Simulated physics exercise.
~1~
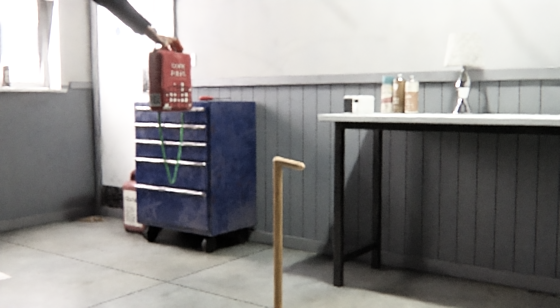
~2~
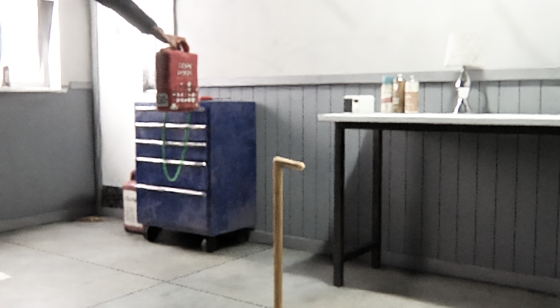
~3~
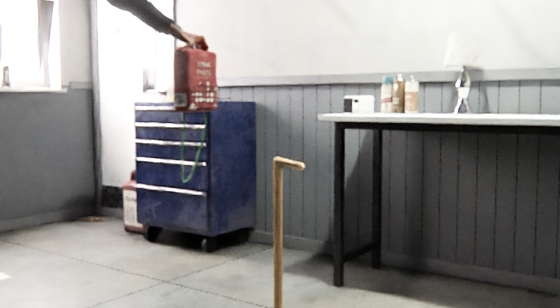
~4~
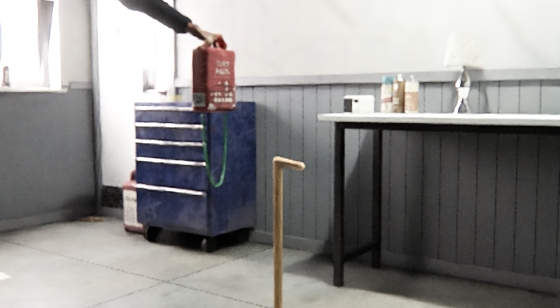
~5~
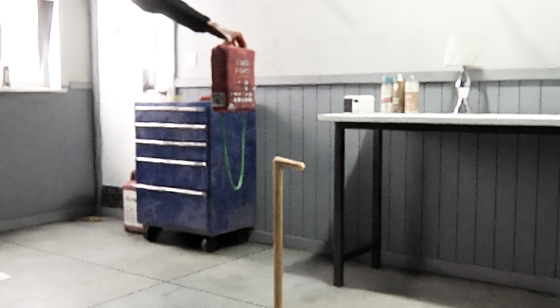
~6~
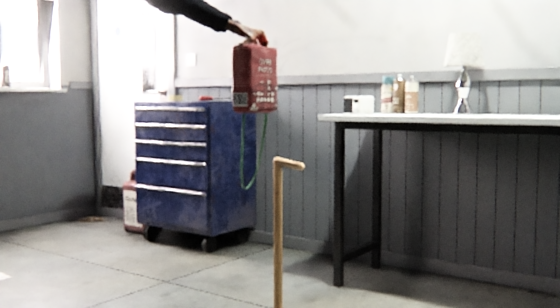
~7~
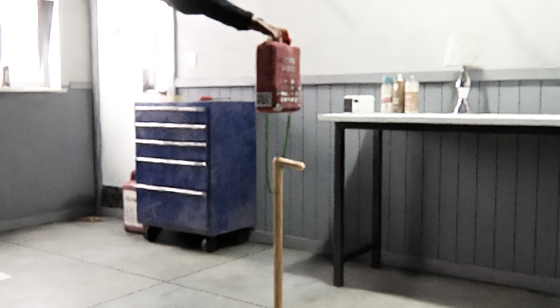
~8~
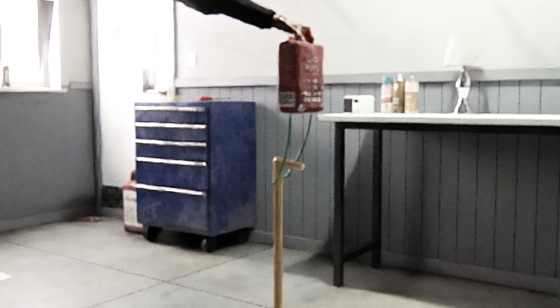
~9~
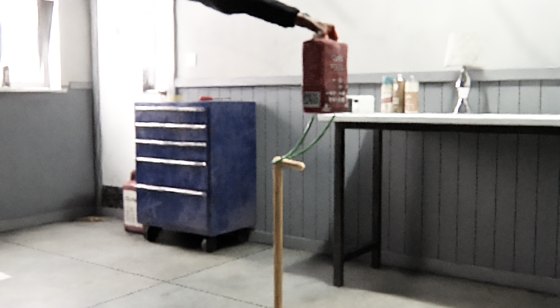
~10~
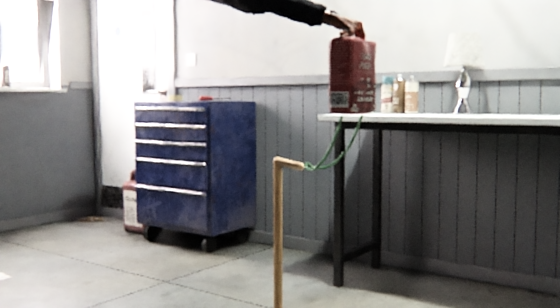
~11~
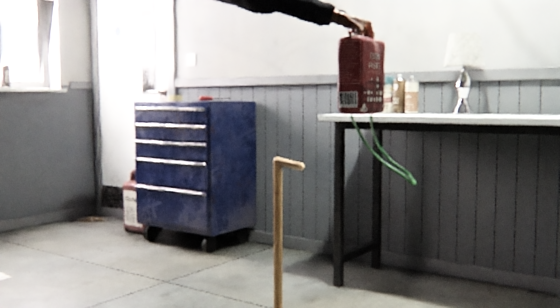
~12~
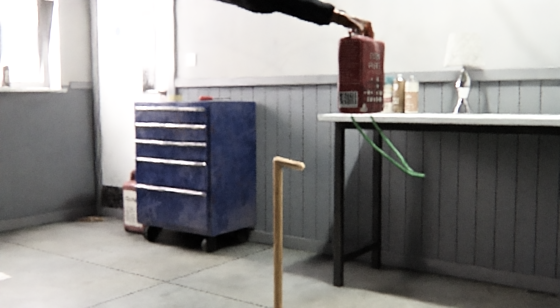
A red container with a green loop dangling beneath it is held from above by an outstretched hand, in front of a blue drawer cabinet. The hand carries it steadily to the right, keeping it upright and nearly level, toward a post with a short sideways hook. As the container passes over the post, the loop trails back to the left, its lower end at the hook. The loop then comes away from the hook's tip and swings out to the right. The container stops upright by the left end of the table, past the post and free of the hook.
